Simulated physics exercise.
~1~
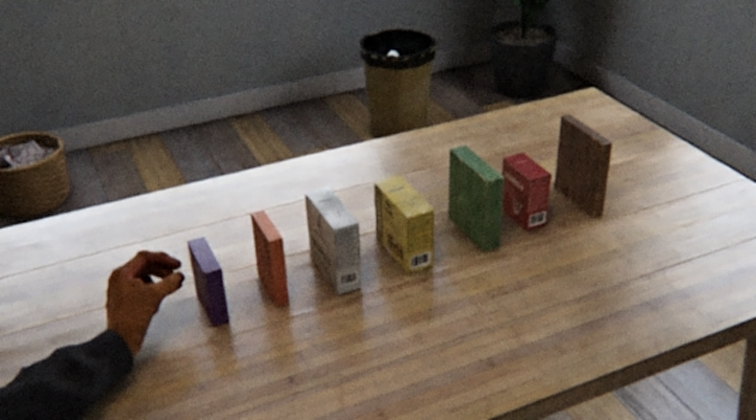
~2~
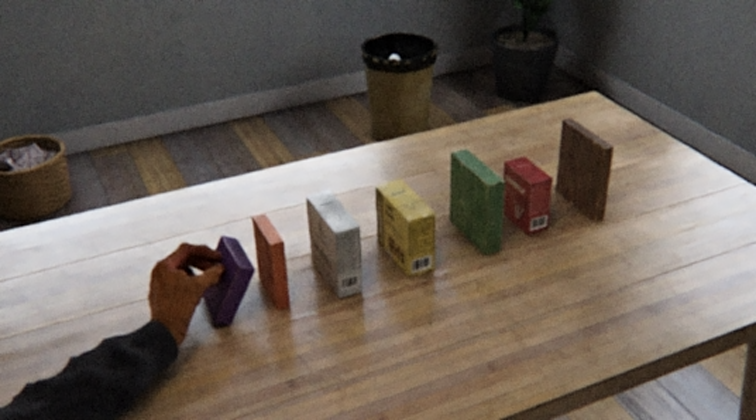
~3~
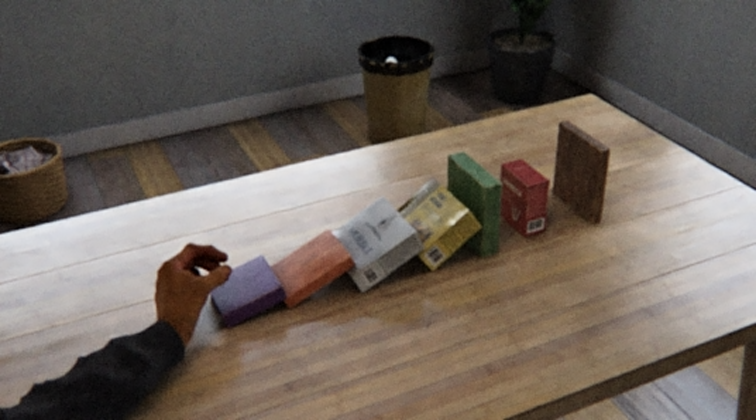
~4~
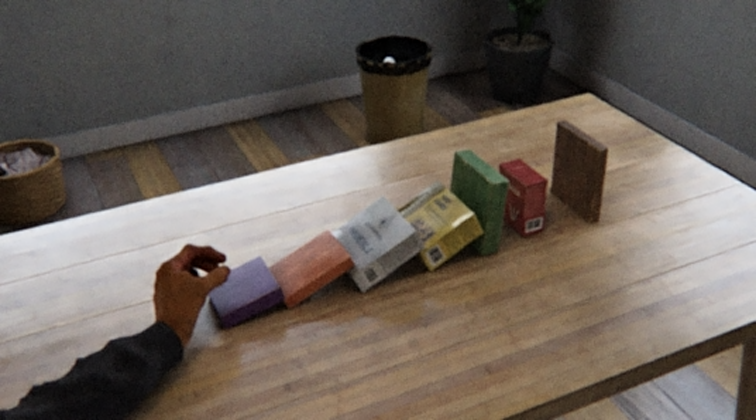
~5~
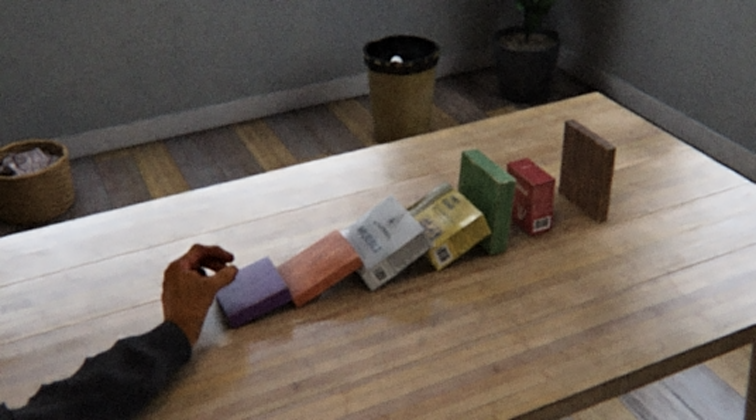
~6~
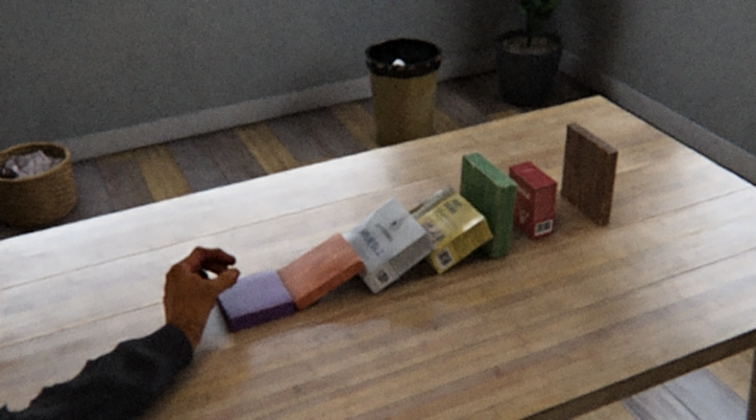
We see a hand tip a purple block at the left of a row standing on a wooden table, toppling it and the orange block, white packet and yellow packet rightward, while the green block, red packet and brown board stay standing.
